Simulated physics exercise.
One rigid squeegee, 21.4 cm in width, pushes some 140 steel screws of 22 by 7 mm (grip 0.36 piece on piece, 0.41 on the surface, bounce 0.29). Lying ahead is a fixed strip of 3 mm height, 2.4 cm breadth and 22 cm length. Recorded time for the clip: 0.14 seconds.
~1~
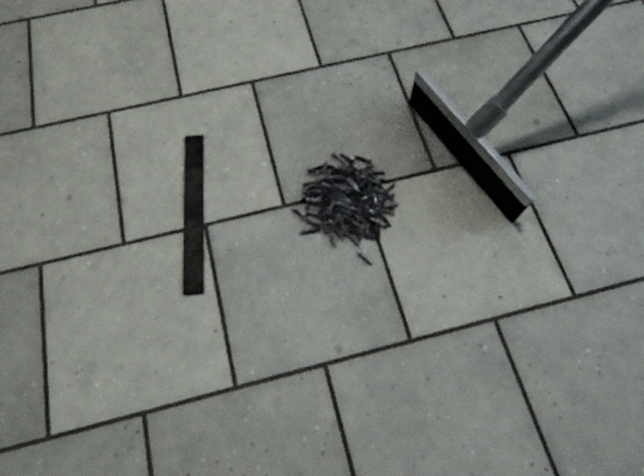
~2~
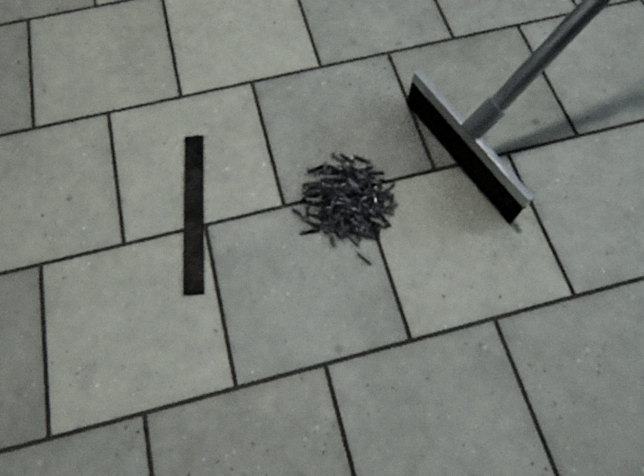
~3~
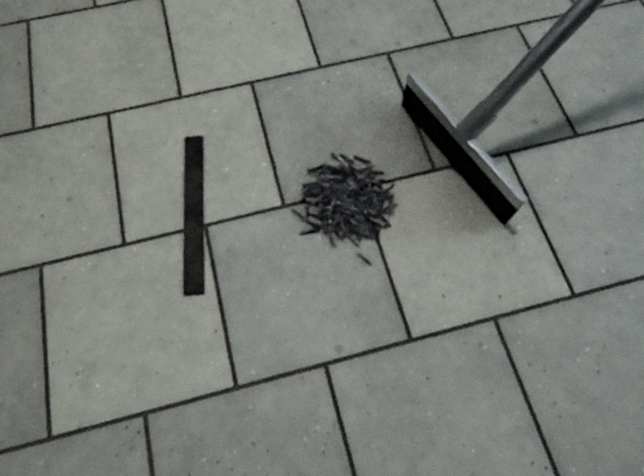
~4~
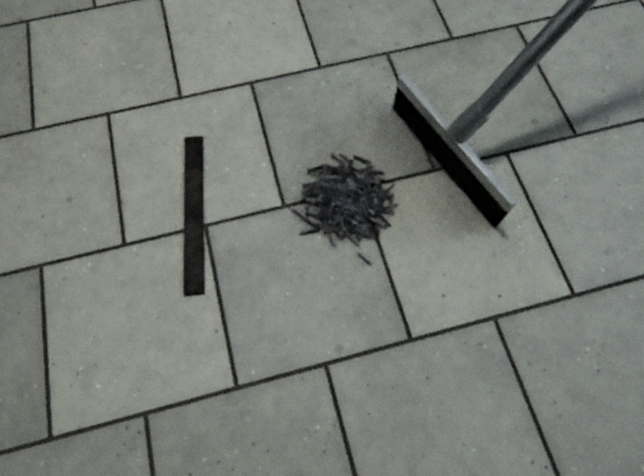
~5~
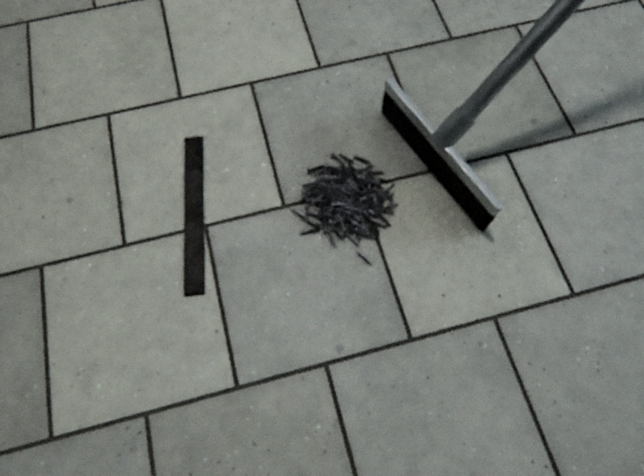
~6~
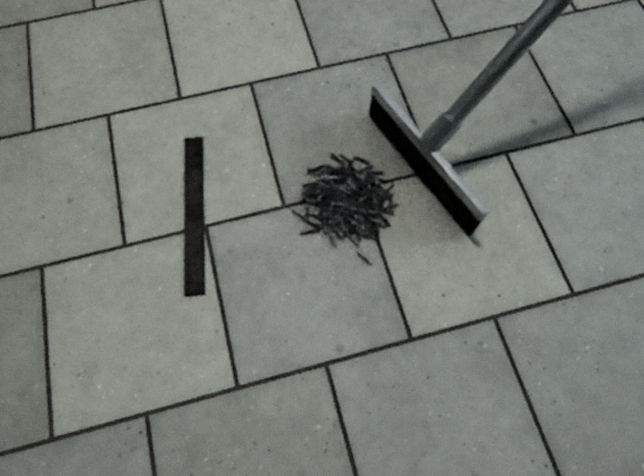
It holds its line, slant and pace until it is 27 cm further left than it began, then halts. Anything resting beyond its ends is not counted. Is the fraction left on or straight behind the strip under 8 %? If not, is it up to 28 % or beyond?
Yes, under 8 %.
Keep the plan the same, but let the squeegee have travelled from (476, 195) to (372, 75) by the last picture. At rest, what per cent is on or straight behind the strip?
Result: Exceeds 0.
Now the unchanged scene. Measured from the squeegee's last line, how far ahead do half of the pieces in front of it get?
About 4 cm from the line.
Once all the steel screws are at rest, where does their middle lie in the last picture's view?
The centre lies at about (232, 251).
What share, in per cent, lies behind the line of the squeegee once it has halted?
Reading: Around 0 %.
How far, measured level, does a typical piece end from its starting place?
About 16 cm.
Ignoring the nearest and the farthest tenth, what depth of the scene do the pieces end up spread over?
I'd guess some 12 centimetres.
Then, 0.22 s after the last picture, squeegee 19 cm from its start, spill 12 cm wide; elsewhere 100 %.
Then, 0.43 s after the last picture, squeegee 27 cm from its start, spill 15 cm wide; elsewhere 100 %.
Then, 0.61 s after the last picture, squeegee 27 cm from its start, spill 15 cm wide; elsewhere 100 %.
In the end, on or straight behind the strip 0 %, elsewhere 100 %.
